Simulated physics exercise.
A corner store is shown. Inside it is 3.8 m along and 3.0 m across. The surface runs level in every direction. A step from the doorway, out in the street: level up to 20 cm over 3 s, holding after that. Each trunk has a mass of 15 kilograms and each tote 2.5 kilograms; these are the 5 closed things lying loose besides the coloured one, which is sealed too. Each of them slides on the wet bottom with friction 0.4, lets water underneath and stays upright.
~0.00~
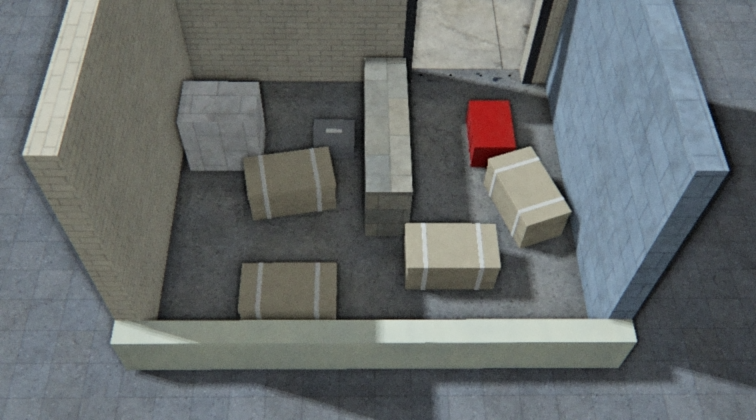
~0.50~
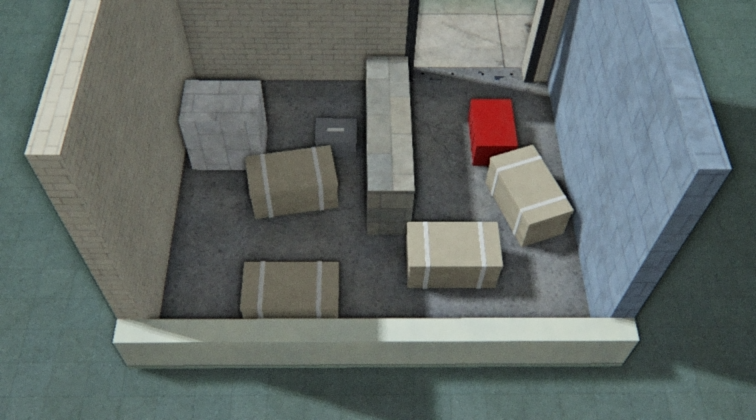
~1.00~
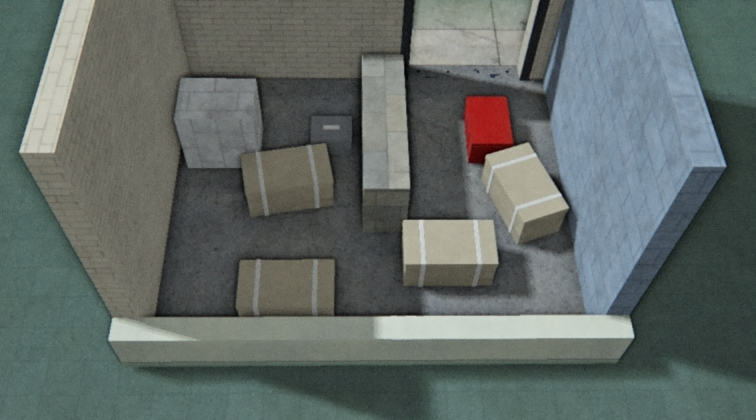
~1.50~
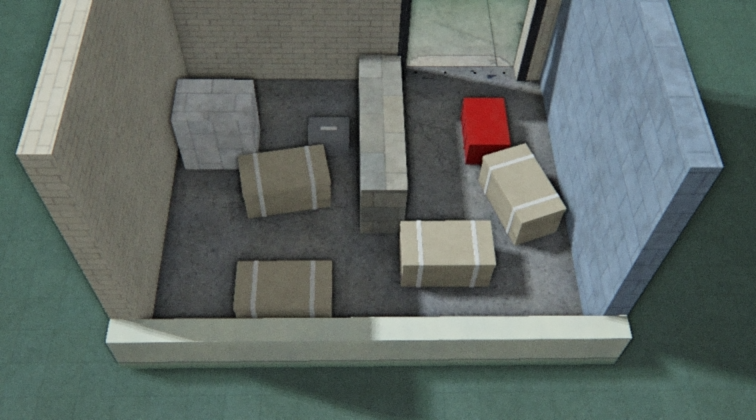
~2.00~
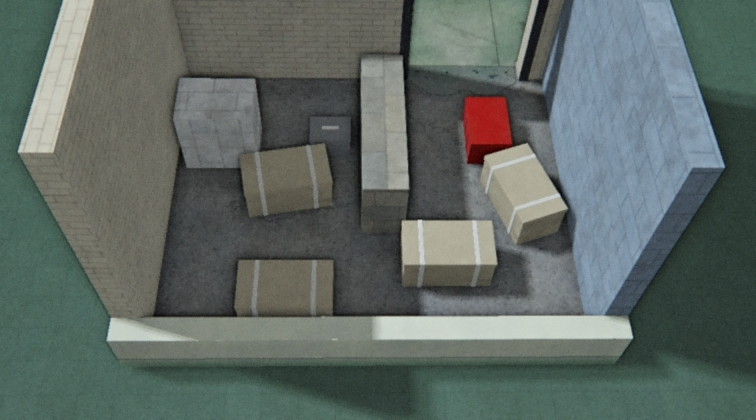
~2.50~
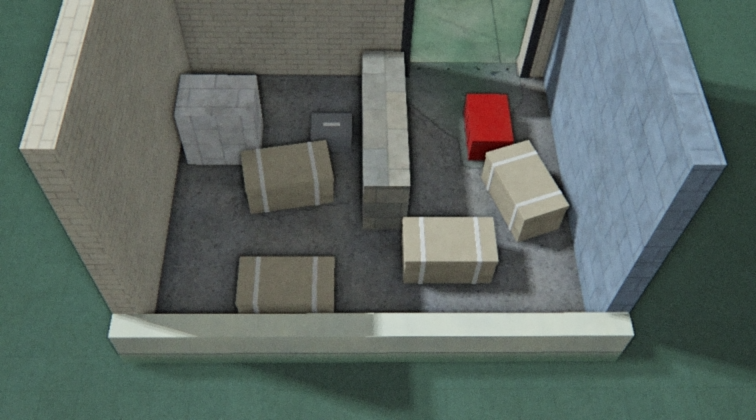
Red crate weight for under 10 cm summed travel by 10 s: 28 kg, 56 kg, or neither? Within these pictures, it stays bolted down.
56 kg.
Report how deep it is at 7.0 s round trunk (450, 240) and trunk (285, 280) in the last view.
Close to 9 and 3 centimetres.
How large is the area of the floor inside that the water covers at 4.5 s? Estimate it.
Somewhere around 5.0 m2, roughly.
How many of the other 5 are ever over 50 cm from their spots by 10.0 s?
I get 3.
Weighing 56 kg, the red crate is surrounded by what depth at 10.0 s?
12 cm, roughly.
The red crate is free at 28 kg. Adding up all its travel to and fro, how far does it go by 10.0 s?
Total path: Approx. 140 cm.
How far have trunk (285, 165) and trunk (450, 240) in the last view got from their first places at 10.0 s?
One is off by 40 cm, the other by 250 cm, in the order asked.
After 3.5 s the red crate would be 5 cm from its start with 28 kg and 0 cm from its start with 56 kg; 5 cm of water round it then.
After 4.5 s the red crate would be 21 cm from its start with 28 kg and 0 cm from its start with 56 kg; 5 cm of water round it then.
After 7.0 s the red crate would be 63 cm from its start with 28 kg and 0 cm from its start with 56 kg; 7 cm of water round it then.
After 10.0 s the red crate would be 137 cm from its start with 28 kg and 0 cm from its start with 56 kg; 12 cm of water round it then.
